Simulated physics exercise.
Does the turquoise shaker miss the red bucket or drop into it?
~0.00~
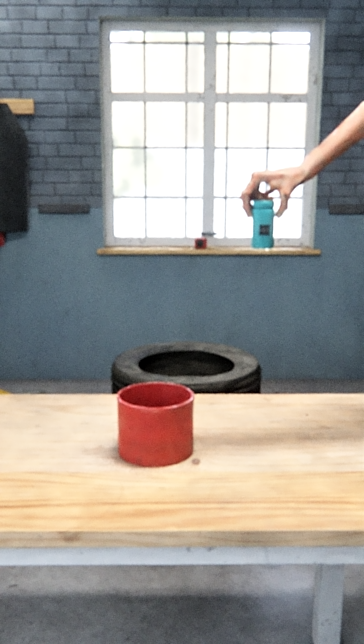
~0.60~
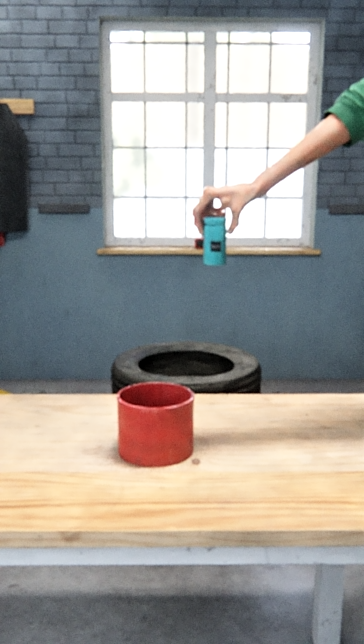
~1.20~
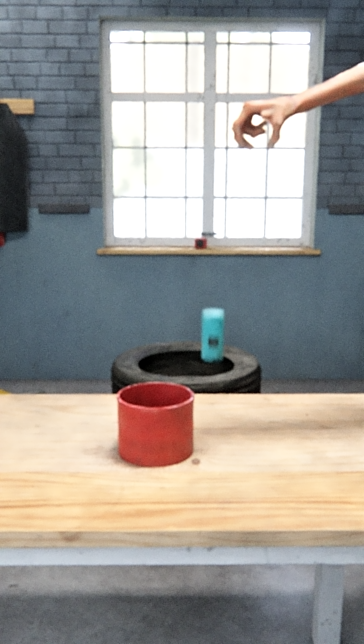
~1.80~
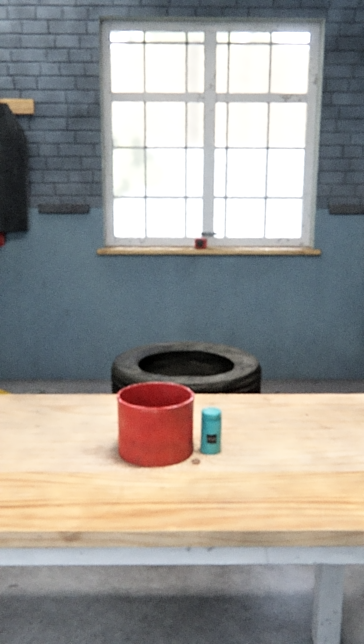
The turquoise shaker misses the bucket. It ends up on the table just to the right of it.
Above a wooden table, a hand drops a turquoise shaker, which lands beside a red bucket.
